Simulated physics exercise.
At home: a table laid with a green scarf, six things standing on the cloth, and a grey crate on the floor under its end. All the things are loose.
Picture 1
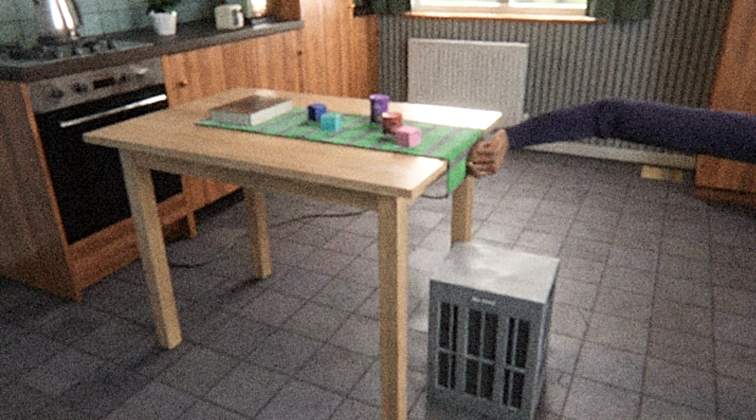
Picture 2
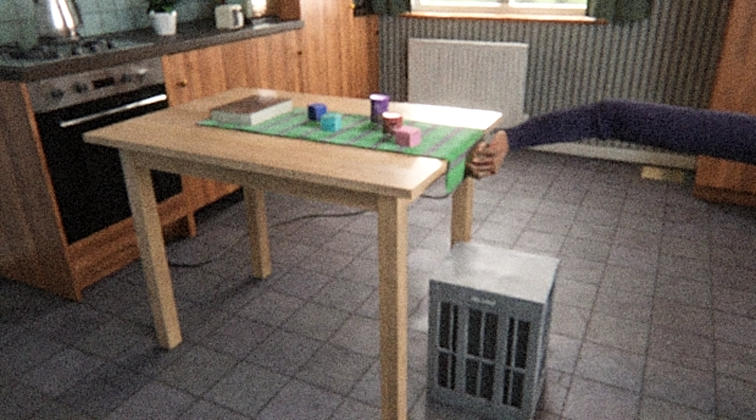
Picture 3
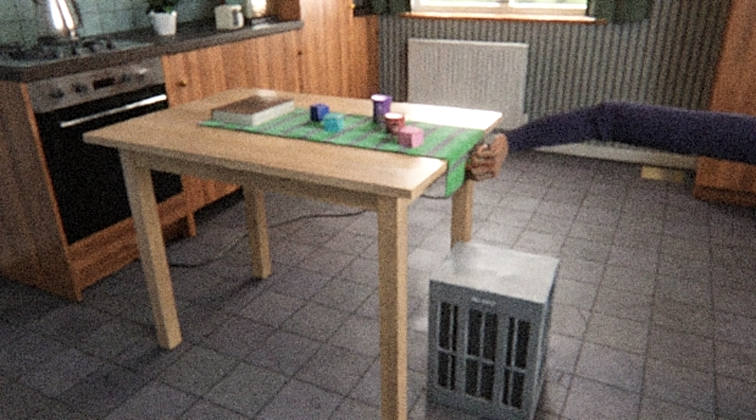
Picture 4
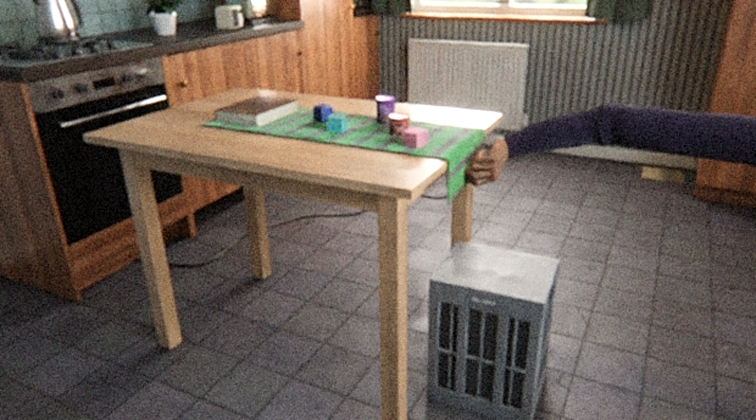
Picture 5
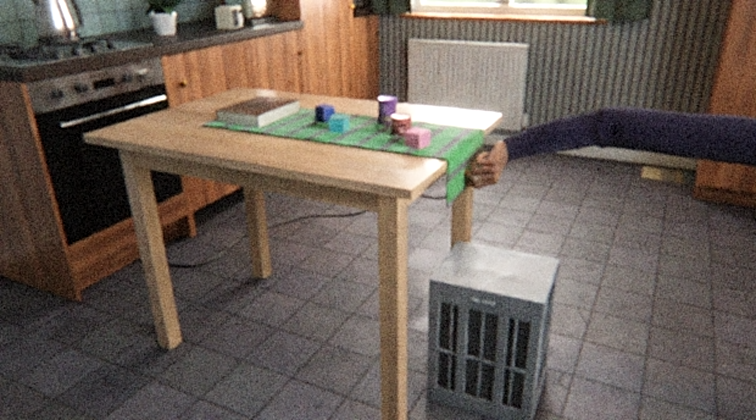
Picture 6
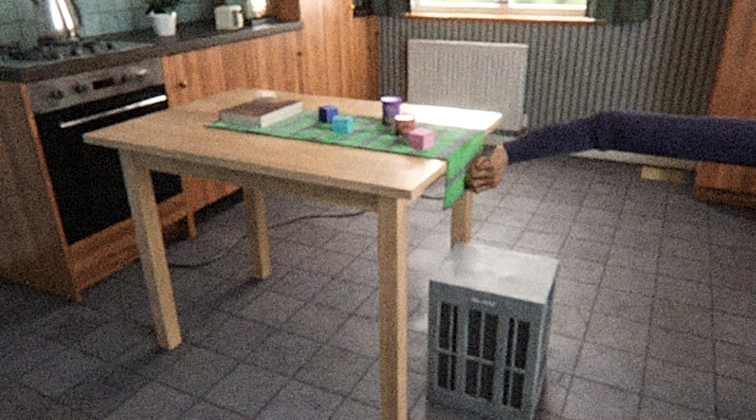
In a kitchen, a hand slowly pulls a green cloth rightward, carrying small objects along the table.
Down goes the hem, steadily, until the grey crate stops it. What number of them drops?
The answer is two.
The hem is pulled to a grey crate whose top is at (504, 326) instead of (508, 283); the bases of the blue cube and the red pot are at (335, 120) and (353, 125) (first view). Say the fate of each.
The blue cube holds on, the red pot tumbles off.
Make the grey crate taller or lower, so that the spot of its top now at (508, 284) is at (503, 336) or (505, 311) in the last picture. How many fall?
The count: 4 and 3.
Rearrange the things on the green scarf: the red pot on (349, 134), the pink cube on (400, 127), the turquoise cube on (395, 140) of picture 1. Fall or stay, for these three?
The red pot does not fall, the pink cube is carried off, the turquoise cube comes down.
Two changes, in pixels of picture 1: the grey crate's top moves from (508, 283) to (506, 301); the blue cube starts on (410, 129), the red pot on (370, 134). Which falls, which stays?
The blue cube drops off; the red pot tumbles off.
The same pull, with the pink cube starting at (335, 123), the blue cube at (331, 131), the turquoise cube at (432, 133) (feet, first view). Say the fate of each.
The pink cube remains up, the blue cube does not fall, the turquoise cube tumbles off.
Early on, hem near (465, 218); all still up.
Midway, hem near (465, 245); pink cube gone.
Near the end, hem on the crate; pink cube and red pot gone.
Finally, hem on the crate; pink cube and red pot gone. Over the edge go two.
